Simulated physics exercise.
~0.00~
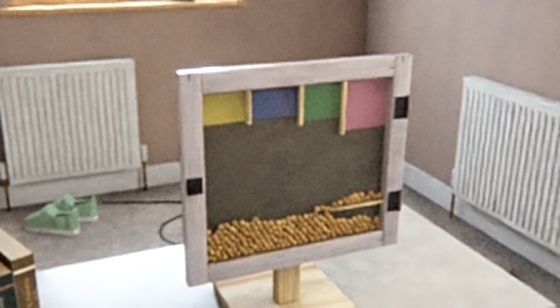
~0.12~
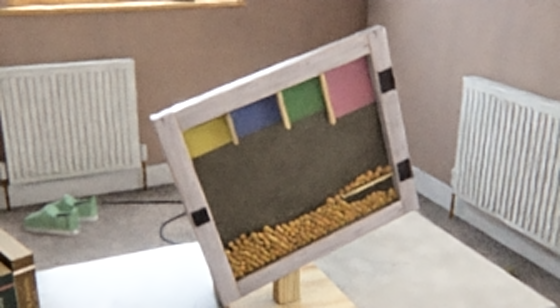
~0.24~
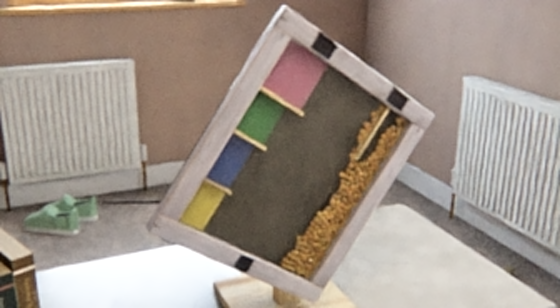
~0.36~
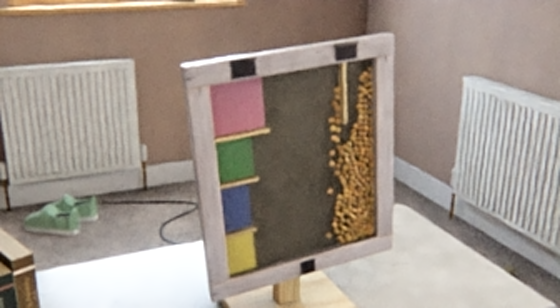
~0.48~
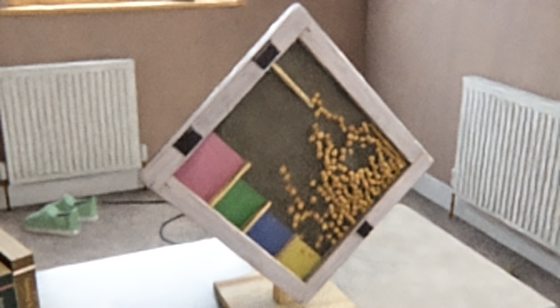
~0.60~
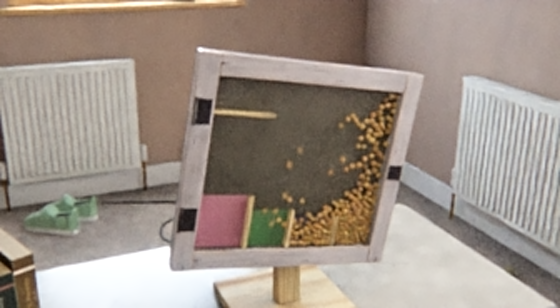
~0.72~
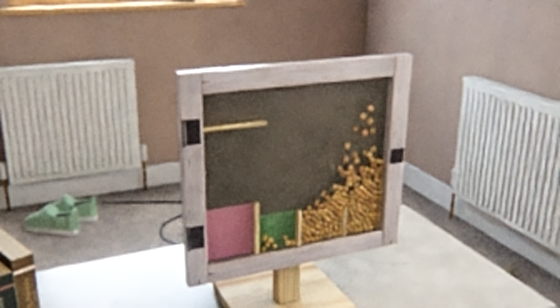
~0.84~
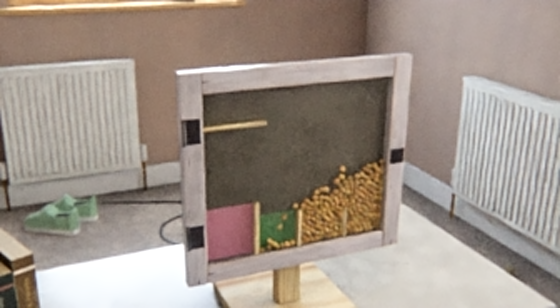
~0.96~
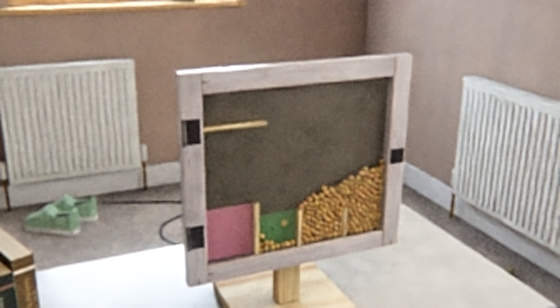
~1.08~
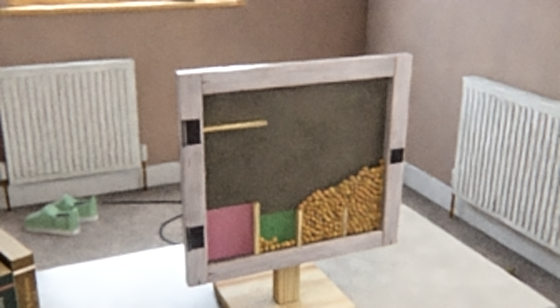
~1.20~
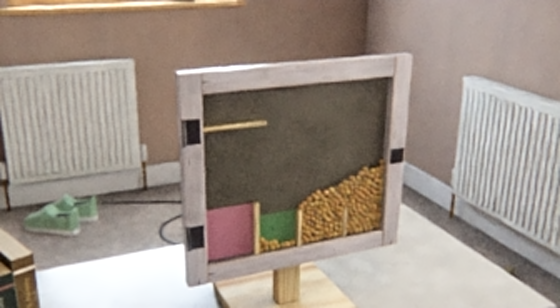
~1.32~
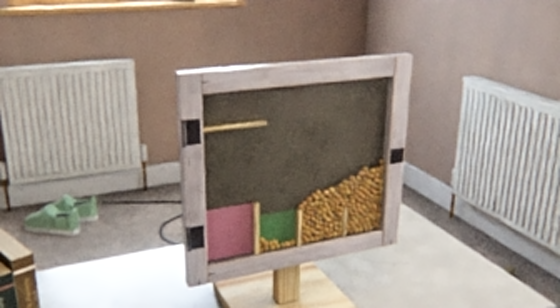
A shallow square box with a pale wooden frame stands on edge on a wooden post, seen by a still camera in a room with two white radiators and green shoes on the carpet. Yellow, blue, green and pink pockets line its top, and chickpeas lie along the bottom. The box turns anticlockwise, and the chickpeas bank up along its right side. As it tips upside down, they tumble down into the pockets and the box stops. They settle in a slope, heaped over yellow and blue at right, with a few in green and none in pink.
